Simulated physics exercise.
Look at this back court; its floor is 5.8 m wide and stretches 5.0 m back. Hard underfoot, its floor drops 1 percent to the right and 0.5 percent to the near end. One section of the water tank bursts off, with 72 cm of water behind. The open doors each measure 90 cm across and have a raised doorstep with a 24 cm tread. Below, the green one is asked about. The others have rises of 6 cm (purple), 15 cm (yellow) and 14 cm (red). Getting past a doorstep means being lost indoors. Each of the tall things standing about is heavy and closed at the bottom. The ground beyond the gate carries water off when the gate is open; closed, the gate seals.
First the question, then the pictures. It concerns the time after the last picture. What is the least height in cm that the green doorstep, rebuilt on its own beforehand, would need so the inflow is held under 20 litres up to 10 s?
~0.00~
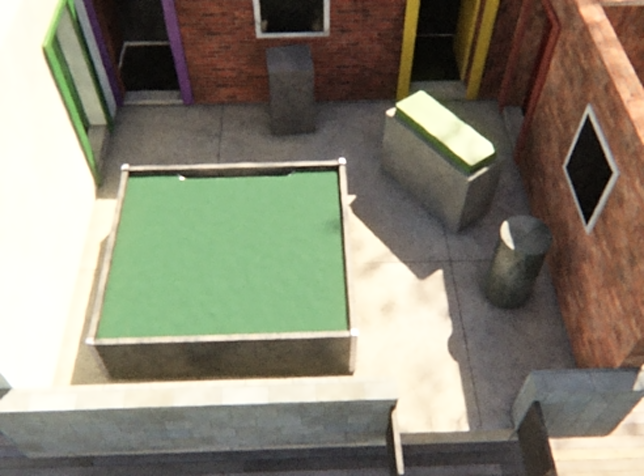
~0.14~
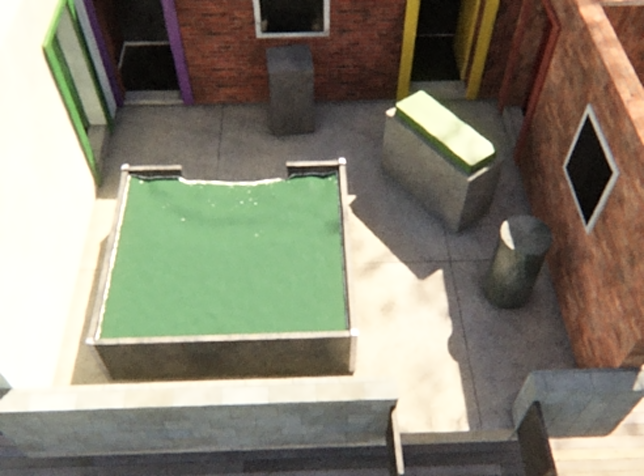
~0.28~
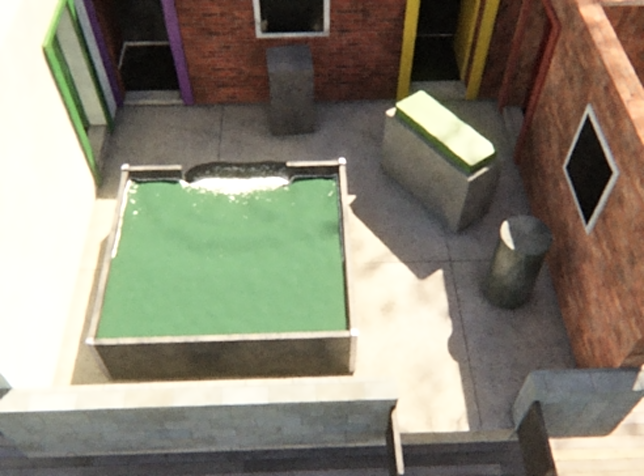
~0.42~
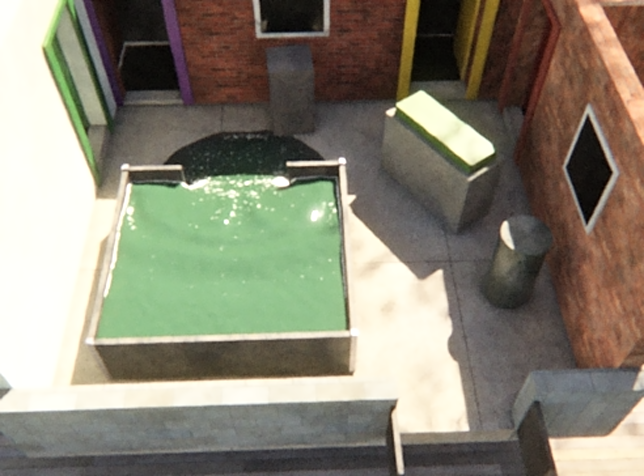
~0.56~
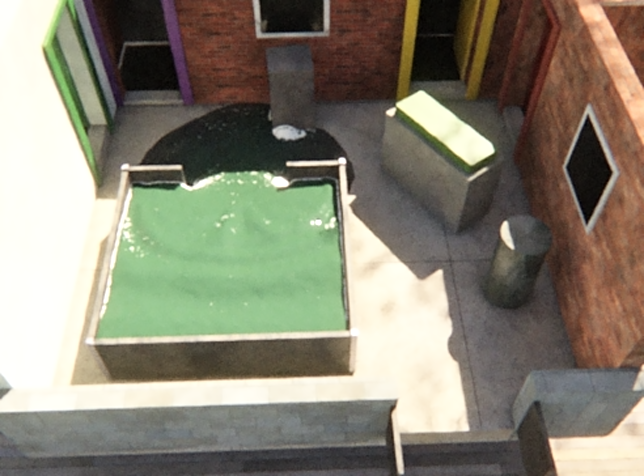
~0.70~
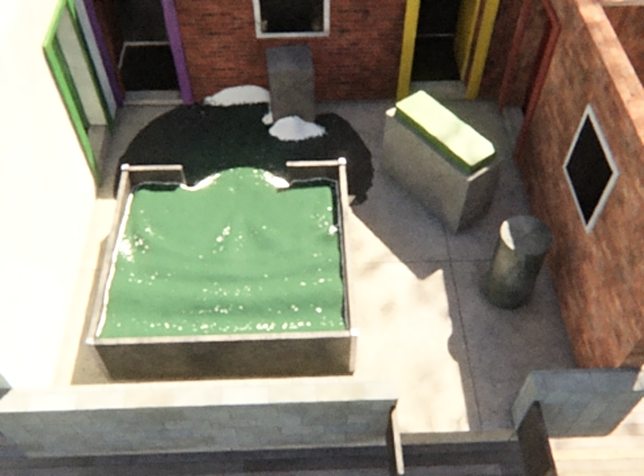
Around 22 cm would be enough.
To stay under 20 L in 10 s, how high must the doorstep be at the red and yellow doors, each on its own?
Close to 28 cm (red) and close to 17 cm (yellow).
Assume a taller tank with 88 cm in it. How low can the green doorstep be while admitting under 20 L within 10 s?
28 cm.
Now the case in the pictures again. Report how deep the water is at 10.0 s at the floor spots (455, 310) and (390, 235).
Roughly 8 cm and 12 cm.
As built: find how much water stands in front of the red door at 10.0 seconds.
The depth there is around 14.5 cm.
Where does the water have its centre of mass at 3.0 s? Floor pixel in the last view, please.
The centre of all the water is around (251, 220).
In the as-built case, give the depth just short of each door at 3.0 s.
Door by door in centimetres - purple 30, green 25, yellow 12, red 29.
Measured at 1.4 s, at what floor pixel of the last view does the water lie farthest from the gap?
Around (427, 105).
After 1.4 s water covers 30 % of the floor, deepest (52 cm) near (249, 108); 5 cm at the green door, 0 litres in over its 19 cm doorstep.
After 3.0 s water covers 55 % of the floor, deepest (38 cm) near (486, 103); 25 cm at the green door, 9 litres in over its 19 cm doorstep.
After 10.0 s water covers 95 % of the floor, deepest (20 cm) near (587, 405); 10 cm at the green door, 36 litres in over its 19 cm doorstep.
At the green door as built, the water arrived by 0.9 s and peaked near 25 cm at 3.2 s.
Run again over the same 10 s with other heights there, 29 litres in over 20 cm, 5 litres over 27 cm. The limit of 20 litres is kept from about 22 cm up.
